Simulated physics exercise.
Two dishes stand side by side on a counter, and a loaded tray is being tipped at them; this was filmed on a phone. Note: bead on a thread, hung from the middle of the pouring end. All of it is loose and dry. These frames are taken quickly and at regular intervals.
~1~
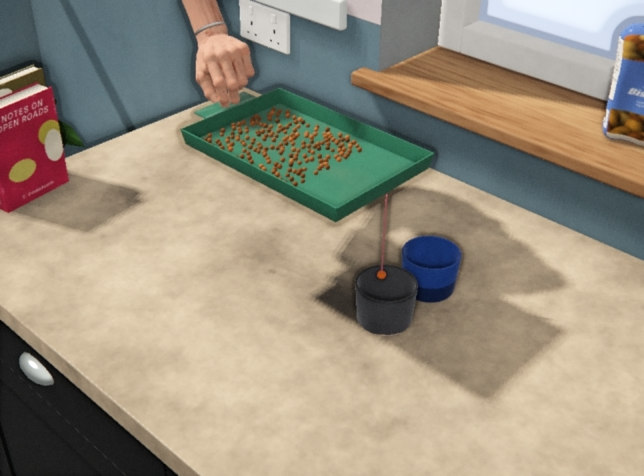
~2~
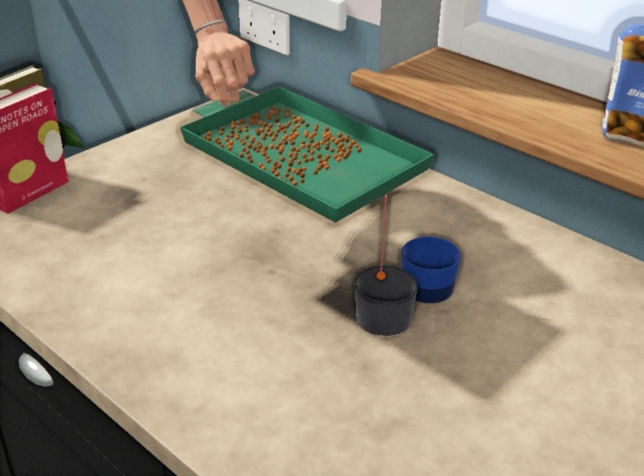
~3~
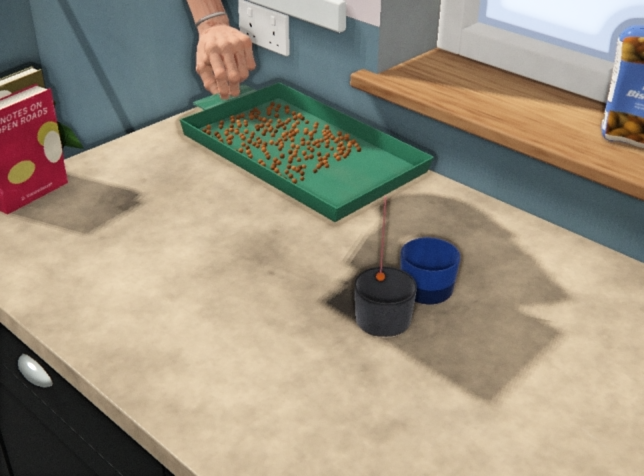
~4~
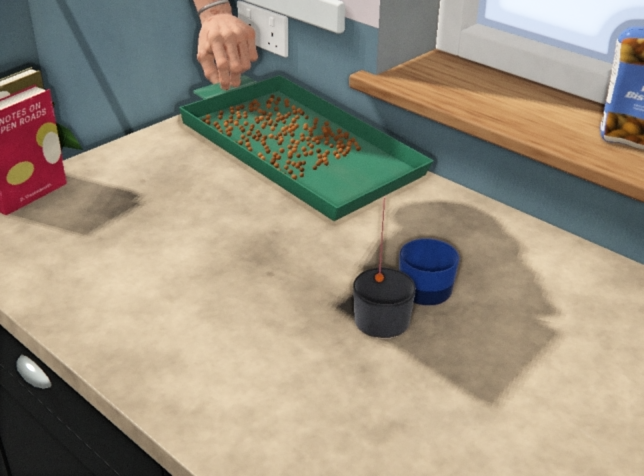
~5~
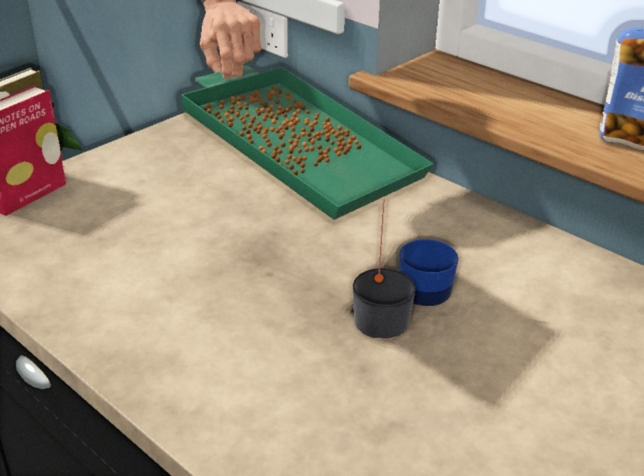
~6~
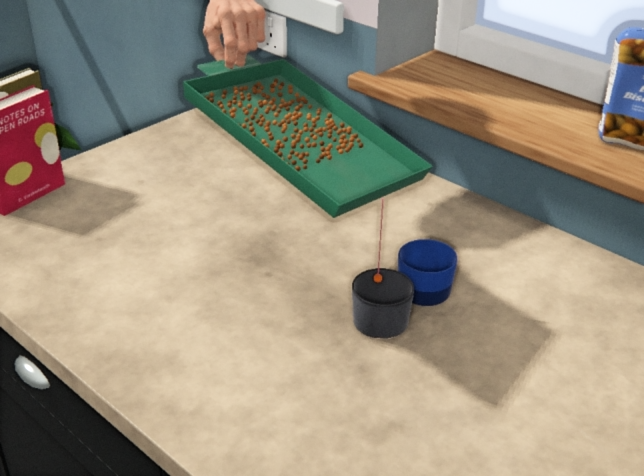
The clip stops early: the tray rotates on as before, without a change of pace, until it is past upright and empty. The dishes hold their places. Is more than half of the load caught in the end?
Yes.
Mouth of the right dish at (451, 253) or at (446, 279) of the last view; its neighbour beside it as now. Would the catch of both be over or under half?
Result - try one, below the halfway mark; try two, below the halfway mark.
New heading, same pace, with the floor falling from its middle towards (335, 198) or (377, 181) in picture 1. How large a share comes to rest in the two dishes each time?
The first try yields 0 percent and the second 20 percent.
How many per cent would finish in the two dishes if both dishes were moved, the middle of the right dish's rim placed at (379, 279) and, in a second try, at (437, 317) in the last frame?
Roughly 0% the first time and 0% the second time.
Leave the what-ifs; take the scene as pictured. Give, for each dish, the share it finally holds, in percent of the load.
Looks like close to 0 % lands in the left dish and close to 80 % in the right one.
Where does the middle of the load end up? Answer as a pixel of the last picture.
Somewhere close to (428, 289) in the last picture.
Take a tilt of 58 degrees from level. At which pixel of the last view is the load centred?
I'd put the middle of the pieces at roughly (406, 178).
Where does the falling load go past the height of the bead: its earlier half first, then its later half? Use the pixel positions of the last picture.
I'd say around (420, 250) at first, then around (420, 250).
Soon, tray tipped steeply; nearly all on the tray; a stray few in the right dish; a stray few outside both; a small part in the air.
A while on, tray tipped right over; about two thirds on the tray; a small part in the right dish; a small part outside both; a small part in the air.
Towards the end, tray tipped past a quarter turn; a stray few in the left dish; most in the right dish; about a quarter outside both.
Finally, tray tipped past a quarter turn; a stray few in the left dish; most in the right dish; about a quarter outside both.
